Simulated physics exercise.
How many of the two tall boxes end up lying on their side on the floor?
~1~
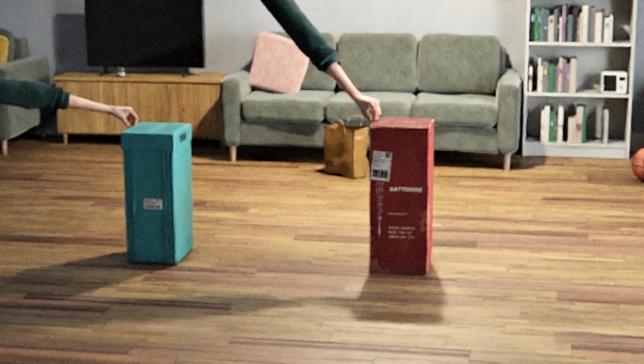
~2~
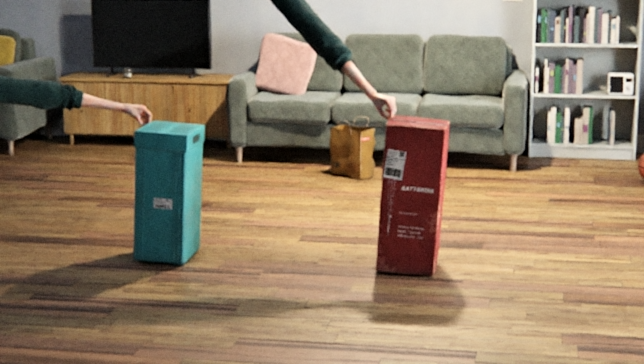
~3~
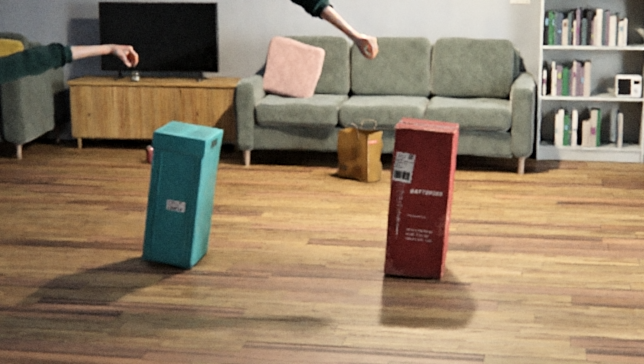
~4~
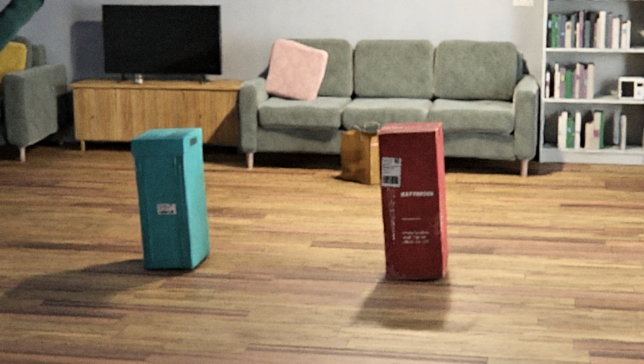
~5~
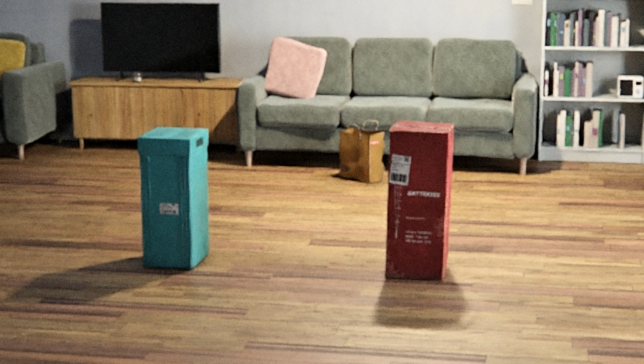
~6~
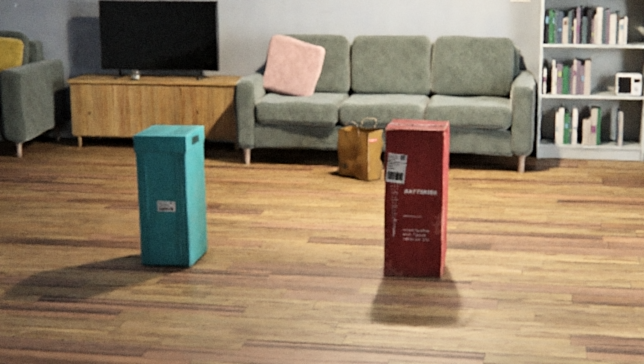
None of them do. Both the turquoise box and the red box are standing upright at the end.
